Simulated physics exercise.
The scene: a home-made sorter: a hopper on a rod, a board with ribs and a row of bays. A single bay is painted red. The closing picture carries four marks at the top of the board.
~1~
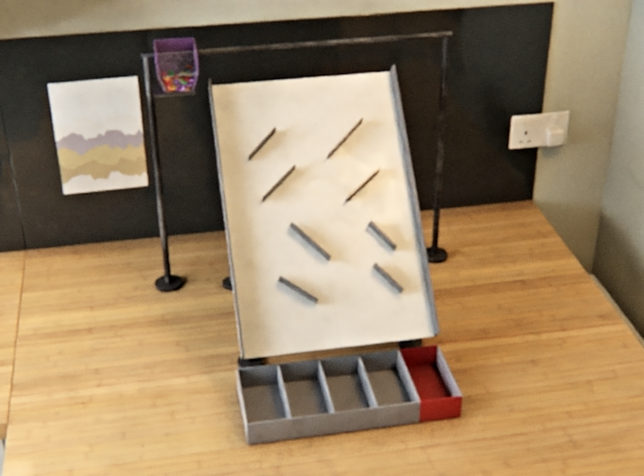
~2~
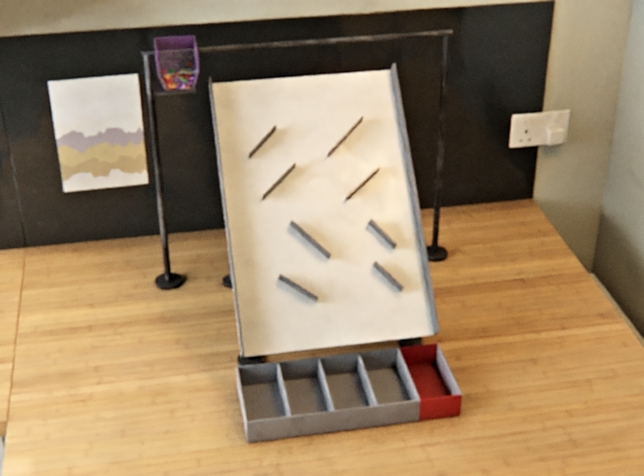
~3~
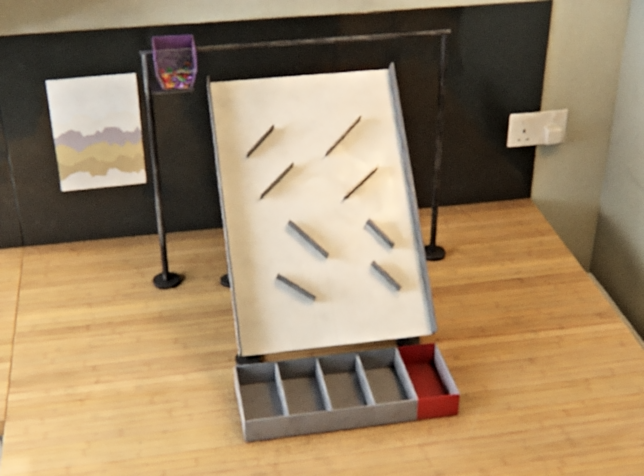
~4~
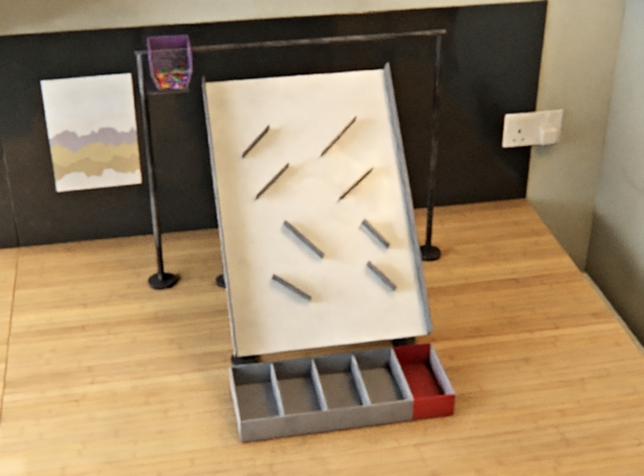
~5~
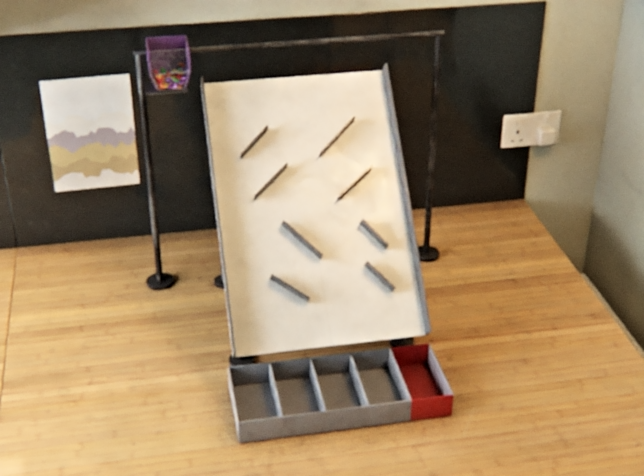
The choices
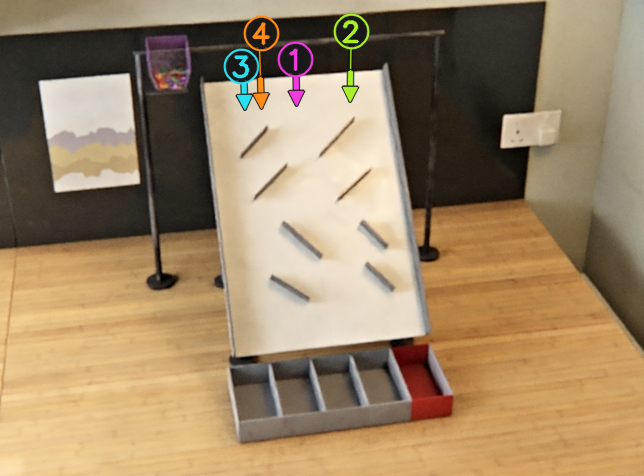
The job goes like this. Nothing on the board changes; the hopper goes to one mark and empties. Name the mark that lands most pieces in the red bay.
Best: 2.
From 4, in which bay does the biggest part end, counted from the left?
The first from the left.
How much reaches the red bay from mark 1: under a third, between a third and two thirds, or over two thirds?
It is under a third.
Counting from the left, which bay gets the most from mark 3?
The first.
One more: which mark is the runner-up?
That would be 1.
On the marked copy, mark 1 meets the board at (296, 100); mark 2 meets the board at (350, 96); mark 3 meets the board at (244, 104); mark 4 meets the board at (261, 103).
With 1, roughly a quarter in the red bay, the larger part in other bays.
With 2, roughly a third in the red bay, roughly half in other bays, about a tenth held on the board.
With 3, not one piece in the red bay, almost all in other bays.
With 4, just a few in the red bay, almost all in other bays.
